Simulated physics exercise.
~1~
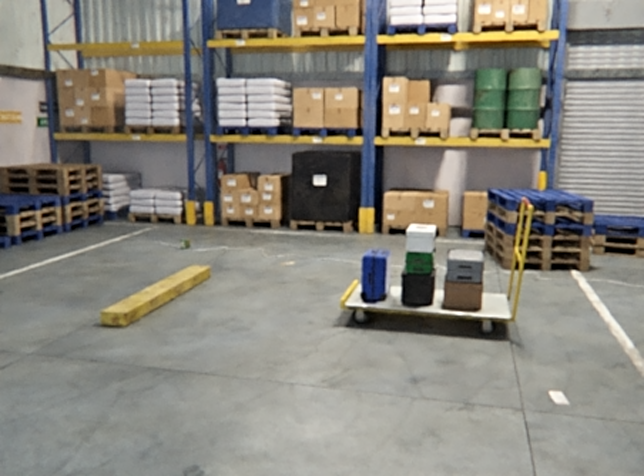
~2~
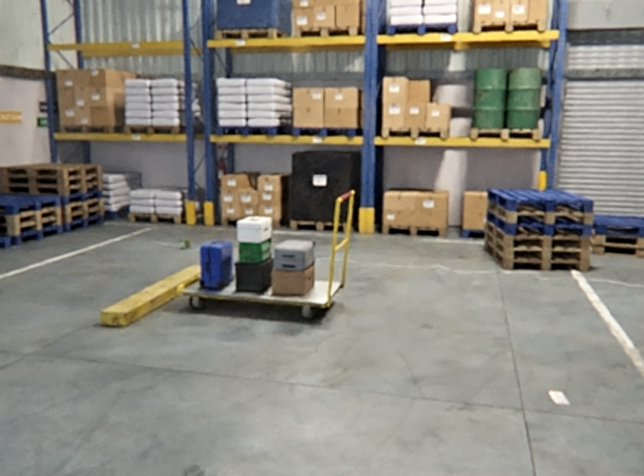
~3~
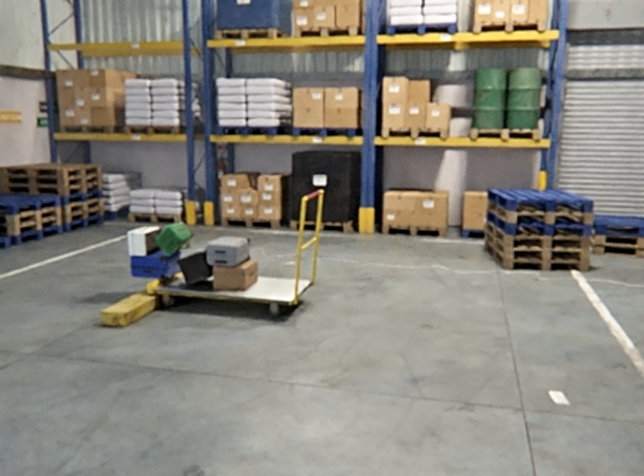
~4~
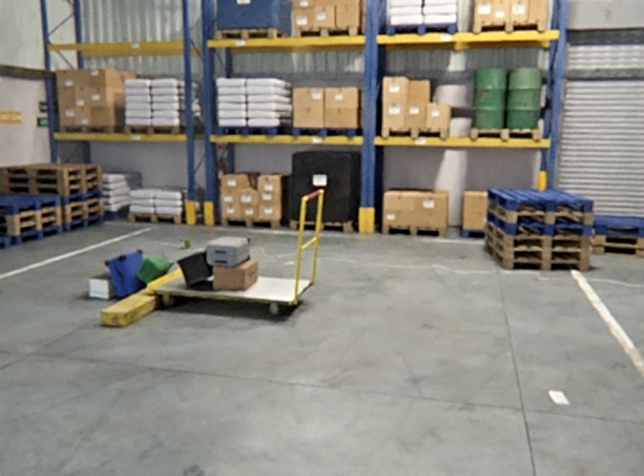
In a warehouse, a flat trolley stacked with cases and boxes rolled left into a yellow kerb and stopped abruptly, throwing the white, green and blue ones over it onto the floor, while the black, grey and brown ones stayed on the deck.
